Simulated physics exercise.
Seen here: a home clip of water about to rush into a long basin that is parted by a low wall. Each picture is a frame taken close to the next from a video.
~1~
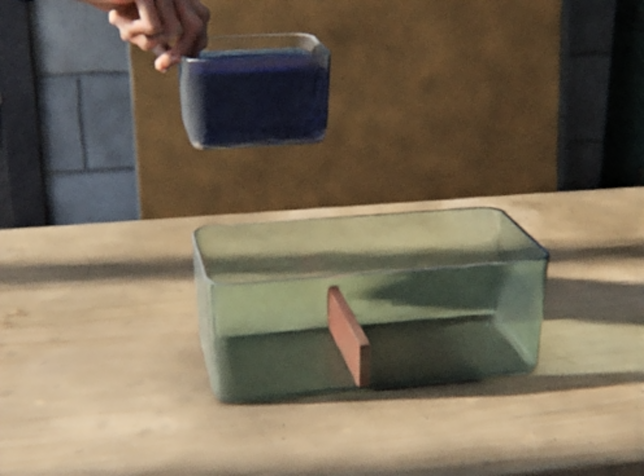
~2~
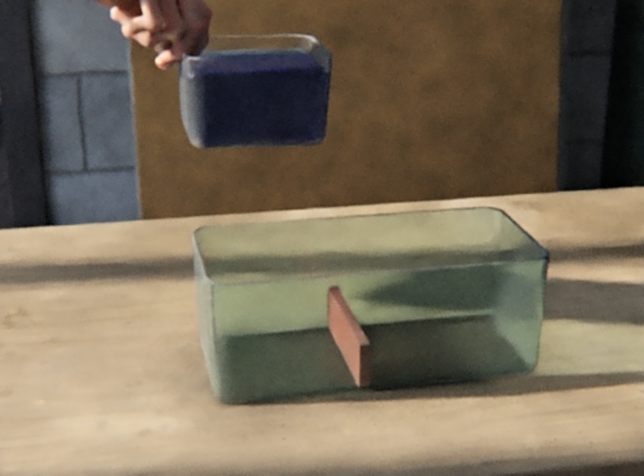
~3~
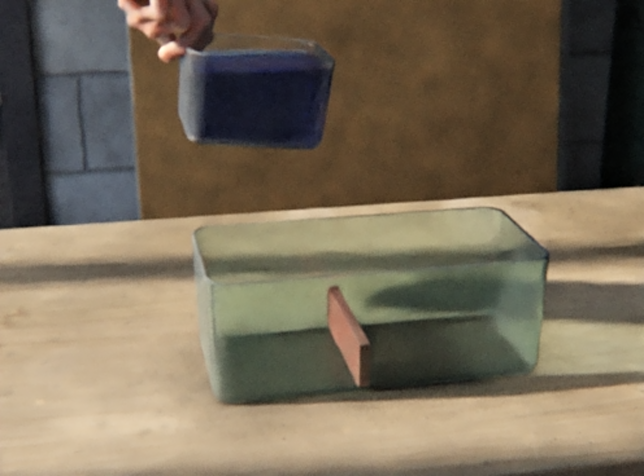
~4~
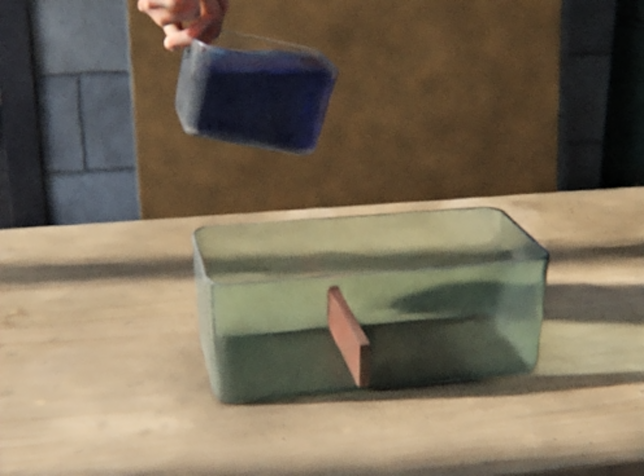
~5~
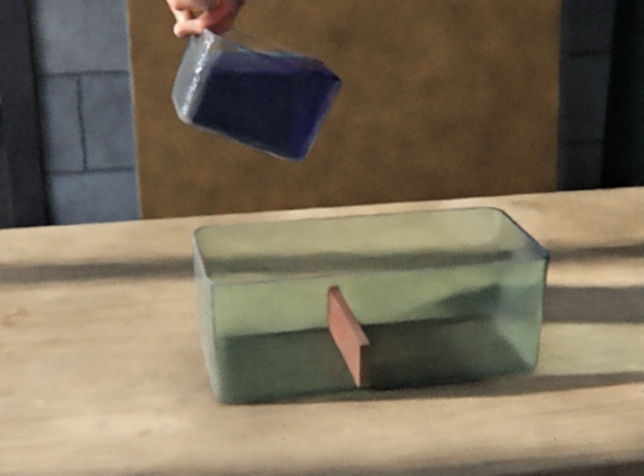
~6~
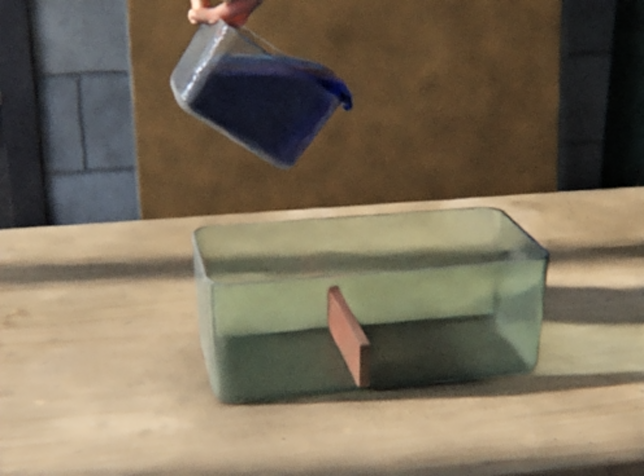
Blue water in a clear container tilting rightward in a person's hand above a divided glass basin, beginning to pour over the rim.
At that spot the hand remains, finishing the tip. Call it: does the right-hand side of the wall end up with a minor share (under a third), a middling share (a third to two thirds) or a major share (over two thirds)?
The right side gets a major share.
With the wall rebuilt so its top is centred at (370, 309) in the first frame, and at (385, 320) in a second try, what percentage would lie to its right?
It would come to roughly 70 per cent the first time and roughly 55 per cent the second.
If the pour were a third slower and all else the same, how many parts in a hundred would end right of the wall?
Near 80 %.
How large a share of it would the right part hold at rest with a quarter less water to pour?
My estimate is about 75 percent.
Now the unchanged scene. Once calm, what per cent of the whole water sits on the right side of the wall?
It works out to around 80 percent.
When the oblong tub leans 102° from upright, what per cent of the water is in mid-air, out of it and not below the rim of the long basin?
45 %.
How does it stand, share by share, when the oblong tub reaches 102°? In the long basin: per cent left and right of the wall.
Near 0 in a hundred left, near 35 in a hundred right.
A moment on, the oblong tub is tipped right over and 21 per cent is still to pour, 0 is left of the wall and 36 right of it.
Next, the oblong tub is tipped right over and 2 per cent is still to pour, 14 is left of the wall and 79 right of it.
Then the oblong tub is tipped right over and 0 per cent is still to pour, 21 is left of the wall and 78 right of it.
Later the oblong tub is tipped right over and 0 per cent is still to pour, 21 is left of the wall and 78 right of it.
In the end 21 per cent lies left of the wall, 78 right of it and 1 outside.
